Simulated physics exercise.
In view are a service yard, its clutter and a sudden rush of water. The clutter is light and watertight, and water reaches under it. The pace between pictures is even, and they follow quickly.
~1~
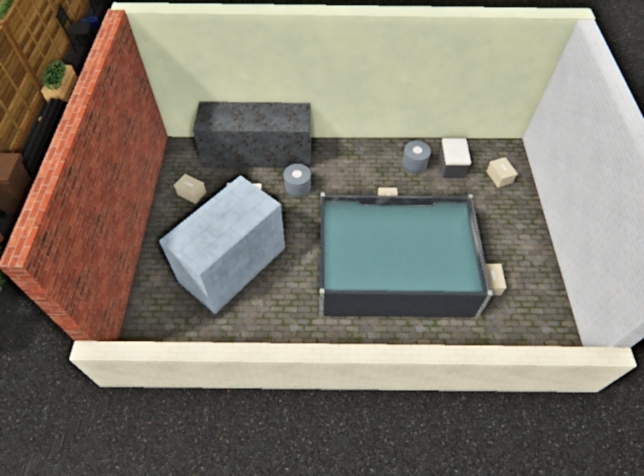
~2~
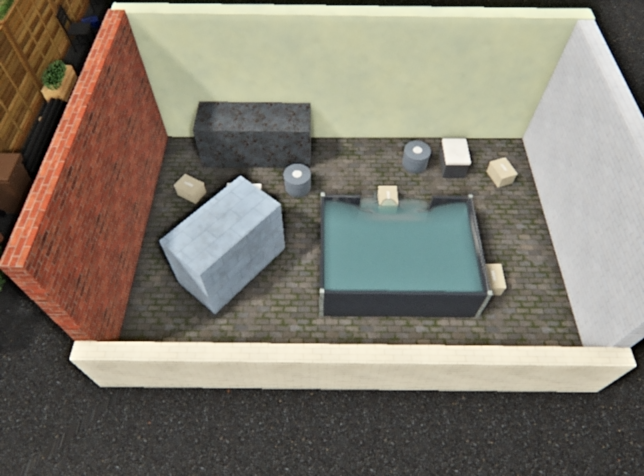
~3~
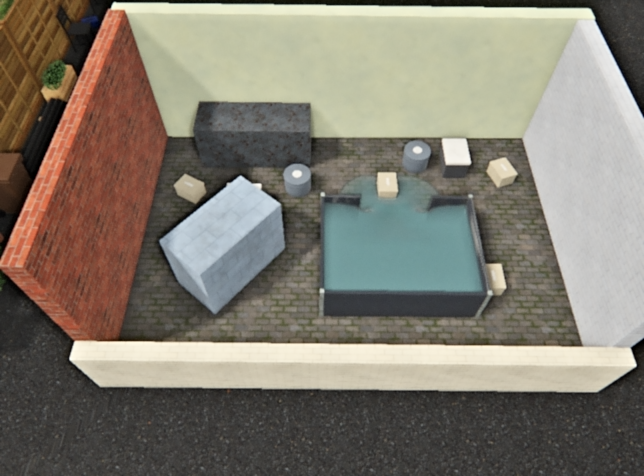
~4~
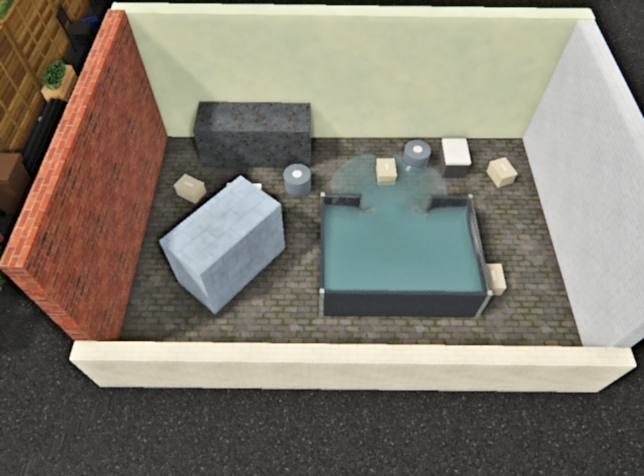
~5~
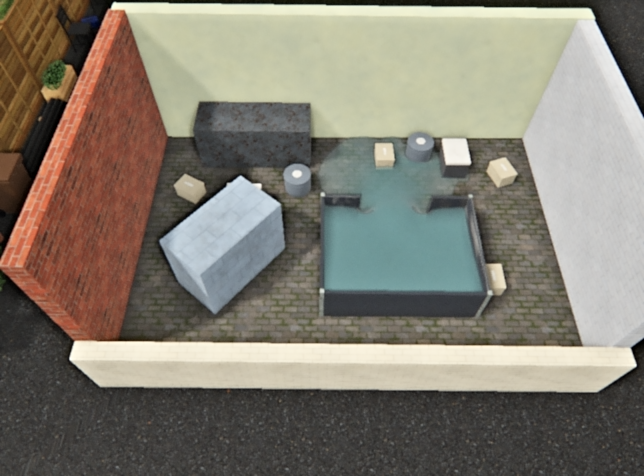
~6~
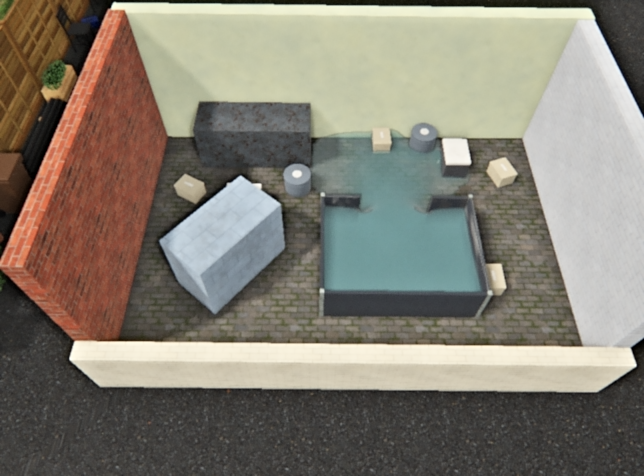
At the start, a dark-walled tank of teal water stands in a walled paved yard among scattered boxes and tubs. Water then bursts through the tank's back side, pushing a small pale box toward the rear wall. The water spreads out, and a round grey tub shifts slightly backward.
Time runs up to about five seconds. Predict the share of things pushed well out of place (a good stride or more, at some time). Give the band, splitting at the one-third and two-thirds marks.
The share lands in the top band, two thirds or more.
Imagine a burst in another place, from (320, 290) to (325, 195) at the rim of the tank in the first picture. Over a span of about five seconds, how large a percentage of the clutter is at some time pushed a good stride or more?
Near 50 in a hundred.
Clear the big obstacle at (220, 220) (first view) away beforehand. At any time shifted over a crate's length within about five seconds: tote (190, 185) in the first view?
Note - displacement of that one: Not displaced that much.
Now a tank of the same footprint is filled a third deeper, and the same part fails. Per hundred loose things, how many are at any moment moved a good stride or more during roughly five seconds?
Share displaced: Approx. 100 percent.
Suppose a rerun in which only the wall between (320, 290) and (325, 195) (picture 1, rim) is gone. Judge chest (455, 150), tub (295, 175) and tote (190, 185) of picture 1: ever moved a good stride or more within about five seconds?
Each in turn, never travels that far, ends up that far off, ends up that far off.
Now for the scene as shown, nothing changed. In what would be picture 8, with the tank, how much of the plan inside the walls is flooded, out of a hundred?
Around 30 percent.
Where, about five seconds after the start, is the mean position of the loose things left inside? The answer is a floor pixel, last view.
I'd say roughly (362, 262).
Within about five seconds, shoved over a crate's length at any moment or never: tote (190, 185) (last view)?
Verdict on that one: Under that distance.
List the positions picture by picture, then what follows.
A tote at (389, 197) rests on the ground; a tub at (418, 150) rests on the ground; 0 of 8 have shifted, in the first picture.
A tote at (388, 195), on the bottom, close to its start; a tub at (418, 150), on the bottom; 0 of 8 have shifted, in the second picture.
A tote at (388, 182) rests on the ground, close to its start; a tub at (418, 150), on the bottom; 1 of 8 have shifted, in the third picture.
A tote at (387, 167), on the bottom, a stride from its start; a tub at (418, 149), on the bottom; 1 of 8 have shifted, in the fourth picture.
A tote at (385, 152), on the bottom, a stride from its start; a tub at (421, 141), on the bottom, close to its start; 2 of 8 have shifted, in the fifth picture.
A tote at (382, 135) rests on the ground, a stride from its start; a tub at (425, 132), on the bottom, a stride from its start; 2 of 8 have shifted, in the sixth picture.
A moment on, 2 of 8 are well off their spots; 2 afloat.
Next, 3 of 8 are well off their spots; 3 afloat.
Later, 5 of 8 are well off their spots; 3 afloat.
In the end, 7 of 8 are well off their spots, and 7 have been at some point; 4 afloat.
